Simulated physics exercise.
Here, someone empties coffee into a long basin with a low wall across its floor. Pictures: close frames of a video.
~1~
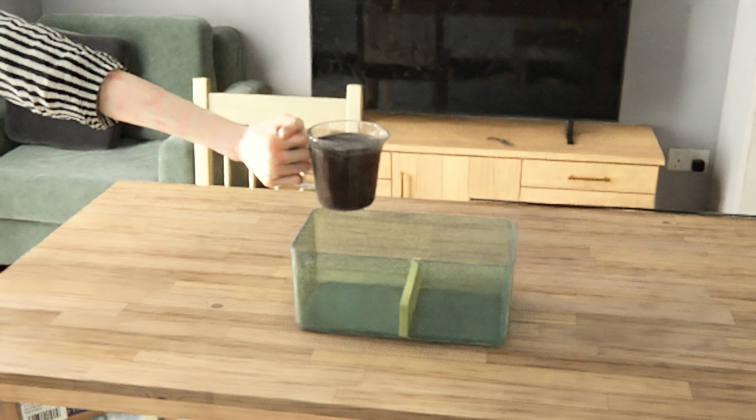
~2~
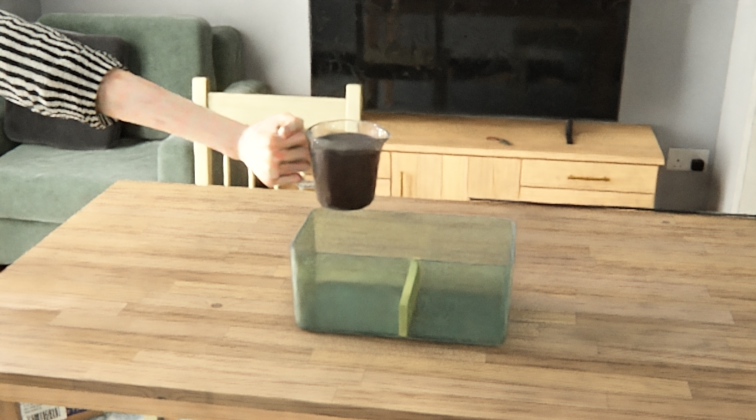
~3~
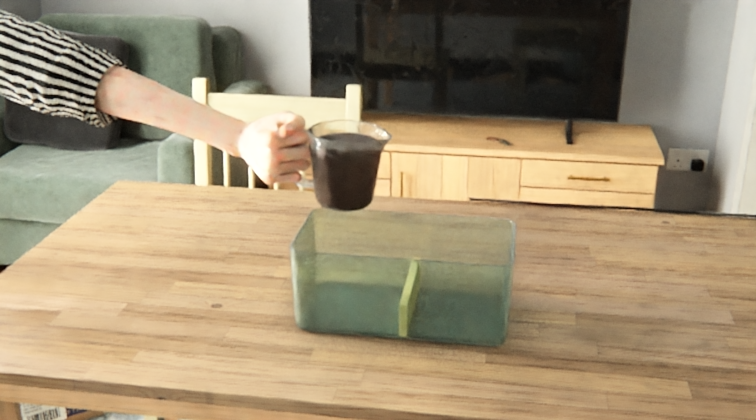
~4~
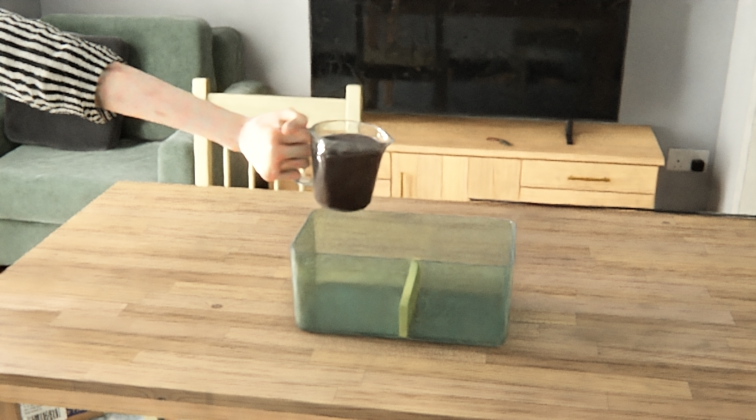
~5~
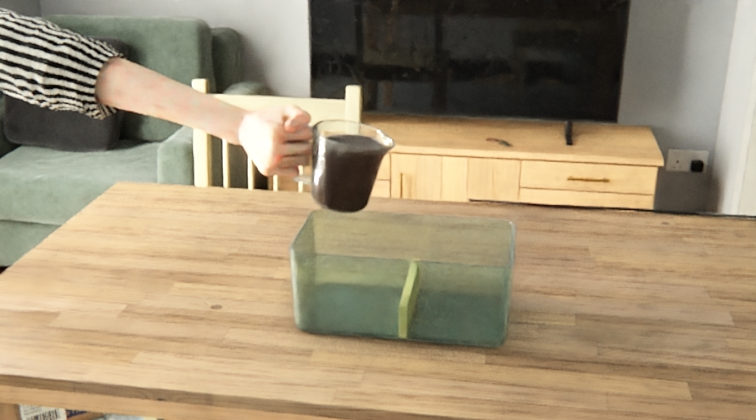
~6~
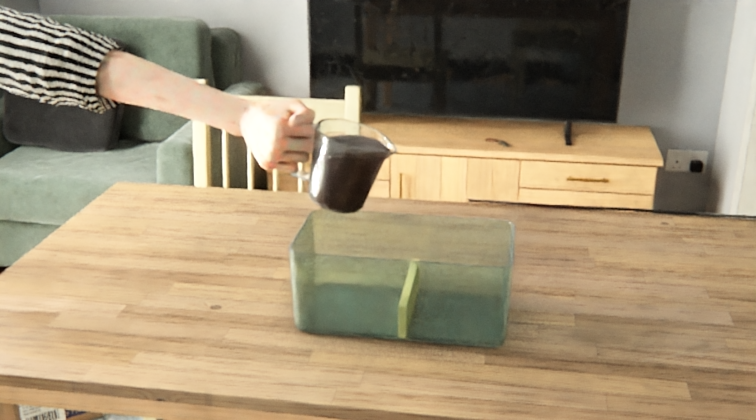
At the start, a hand in a striped sleeve holds a clear jug of dark liquid upright above a greenish transparent basin with a low yellow-green divider, on a wooden table. The hand then gradually tilts the jug a little to the right, while the basin stays still.
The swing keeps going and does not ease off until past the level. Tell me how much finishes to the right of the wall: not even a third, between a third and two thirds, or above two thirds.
I reckon what ends right of the wall tops two thirds.
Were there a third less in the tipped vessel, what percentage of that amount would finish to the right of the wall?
The share comes to some 65 parts in a hundred.
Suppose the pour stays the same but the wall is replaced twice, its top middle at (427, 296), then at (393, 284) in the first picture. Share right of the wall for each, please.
The first gives 55 %, the second 90 %.
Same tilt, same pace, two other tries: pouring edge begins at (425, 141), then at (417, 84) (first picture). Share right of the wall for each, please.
About 95 % the first time, about 95 % the second.
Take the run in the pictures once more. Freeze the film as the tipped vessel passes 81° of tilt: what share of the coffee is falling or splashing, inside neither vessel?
It comes to around 20 per cent.
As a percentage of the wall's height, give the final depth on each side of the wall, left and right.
The left side sits at 10 per cent and the right side at 40.
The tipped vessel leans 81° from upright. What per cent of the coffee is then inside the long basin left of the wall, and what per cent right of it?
Split: Left 0 per cent, right 20 per cent.
A moment on, the tilt is 81° and 61 per cent is still to pour, 0 is left of the wall and 18 right of it.
Next, the tilt is 116° and 5 per cent is still to pour, 17 is left of the wall and 73 right of it.
Then the tilt is 120° and 0 per cent is still to pour, 24 is left of the wall and 75 right of it.
Later the tilt is 120° and 0 per cent is still to pour, 24 is left of the wall and 75 right of it.
In the end 24 per cent lies left of the wall, 75 right of it and 1 outside.
